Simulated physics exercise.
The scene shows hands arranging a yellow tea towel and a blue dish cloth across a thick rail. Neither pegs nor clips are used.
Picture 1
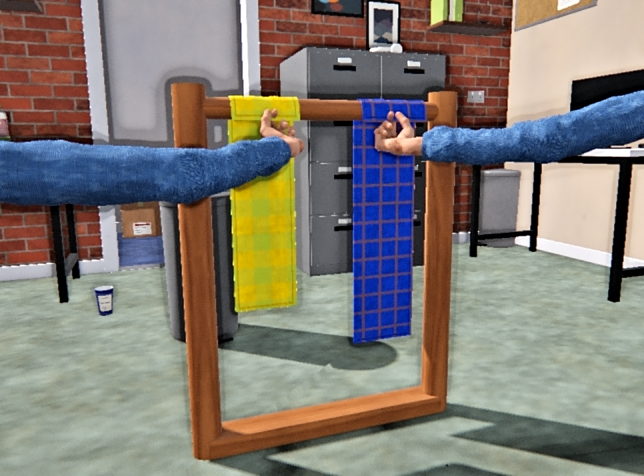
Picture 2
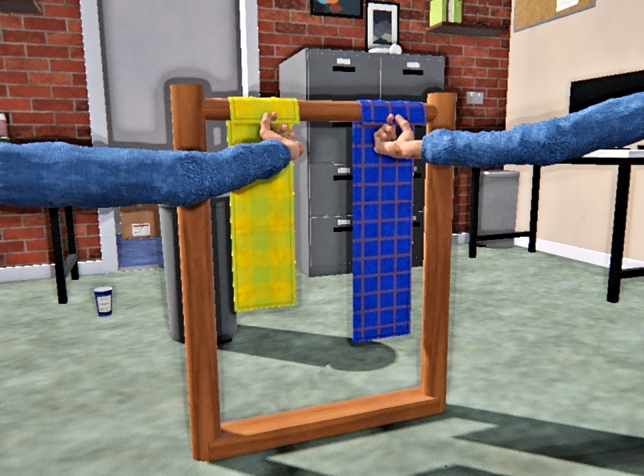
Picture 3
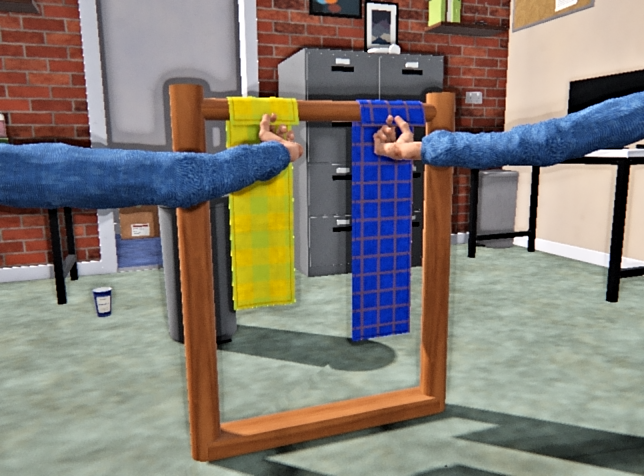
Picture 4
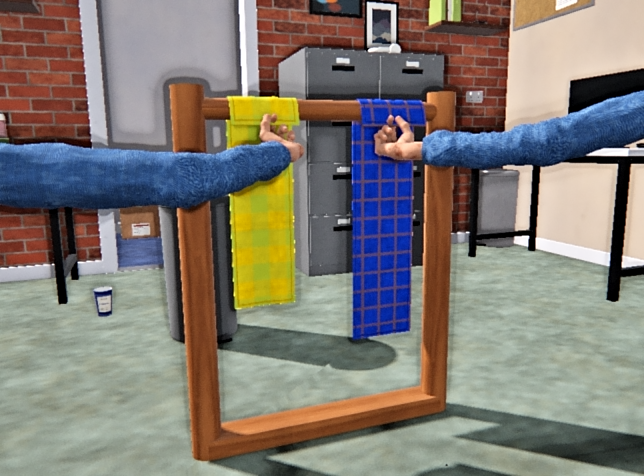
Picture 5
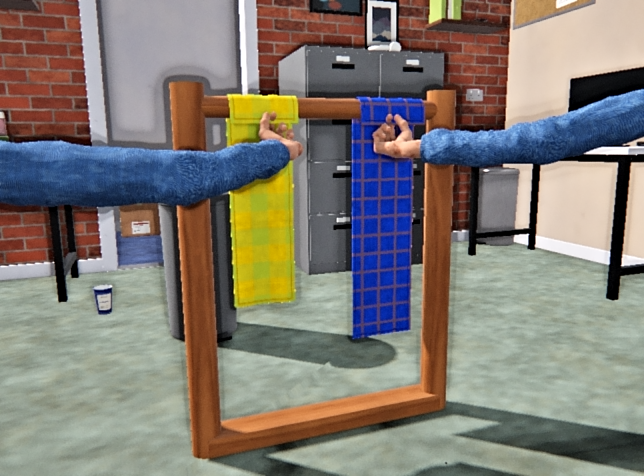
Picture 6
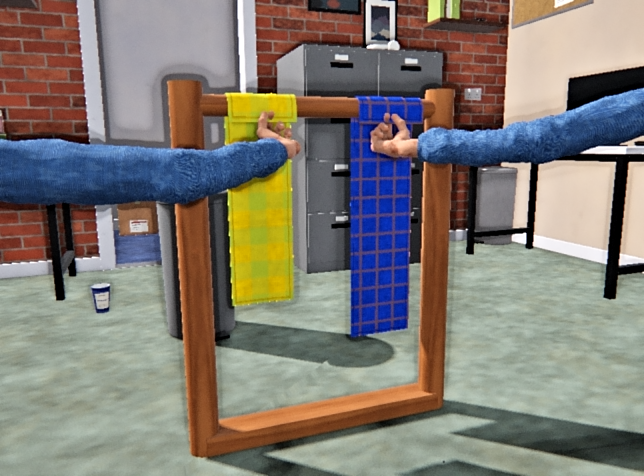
Two hands in blue sleeves stayed almost still at the top of a wooden frame, pinching a yellow cloth on the left and a blue checked one on the right, which barely shifted.
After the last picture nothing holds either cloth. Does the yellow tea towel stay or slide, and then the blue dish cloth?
My prediction: The yellow tea towel fails to hold; the blue dish cloth fails to hold.
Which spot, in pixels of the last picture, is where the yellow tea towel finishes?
Its middle comes to rest around (268, 428).
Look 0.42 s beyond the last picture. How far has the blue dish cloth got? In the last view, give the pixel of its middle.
At that moment it's near (379, 343).
Then, 0.42 s later than the last view, tea towel clear of the rail and dropping near (264, 314); dish cloth clear of the rail and dropping near (379, 344).
Then, 0.66 s later than the last view, tea towel in a heap on the floor near (267, 424); dish cloth in a heap on the floor near (379, 405).
Finally, tea towel in a heap on the floor near (268, 428); dish cloth in a heap on the floor near (379, 407). The yellow tea towel slips to the floor and the blue dish cloth is pulled off by its long side.
